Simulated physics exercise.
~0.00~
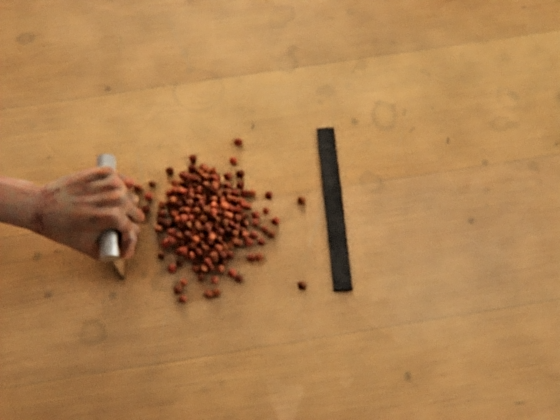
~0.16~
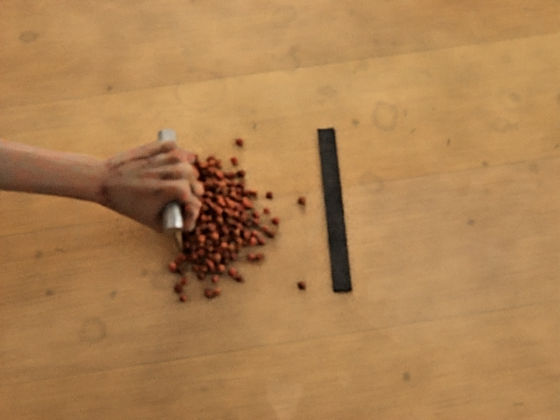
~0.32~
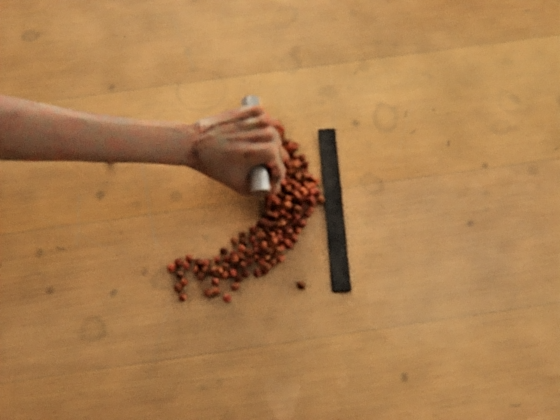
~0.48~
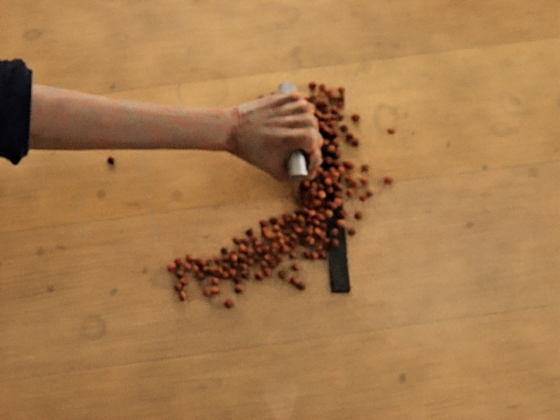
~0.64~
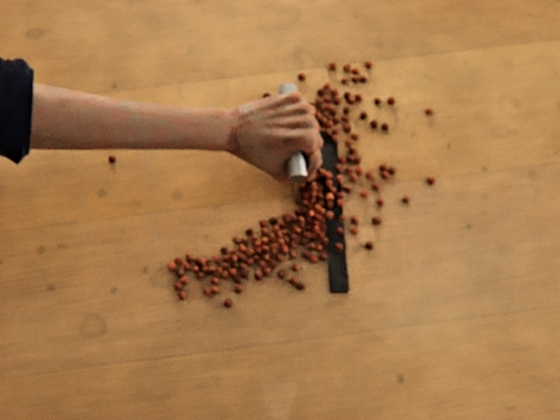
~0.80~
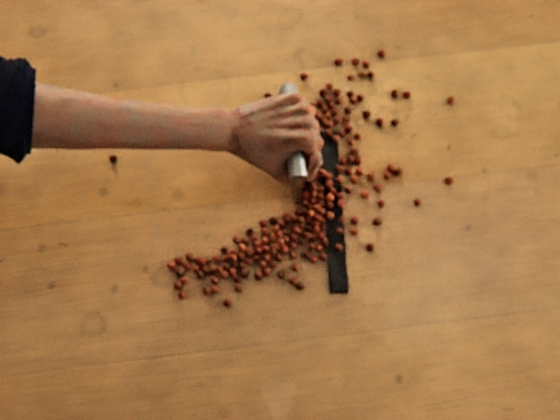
A hand gripping a scraper pushed a pile of small reddish-brown pellets rightwards across a wooden surface towards a flat black strip, then stopped just short of it, leaving a trail behind while some pellets scattered over and past the strip.
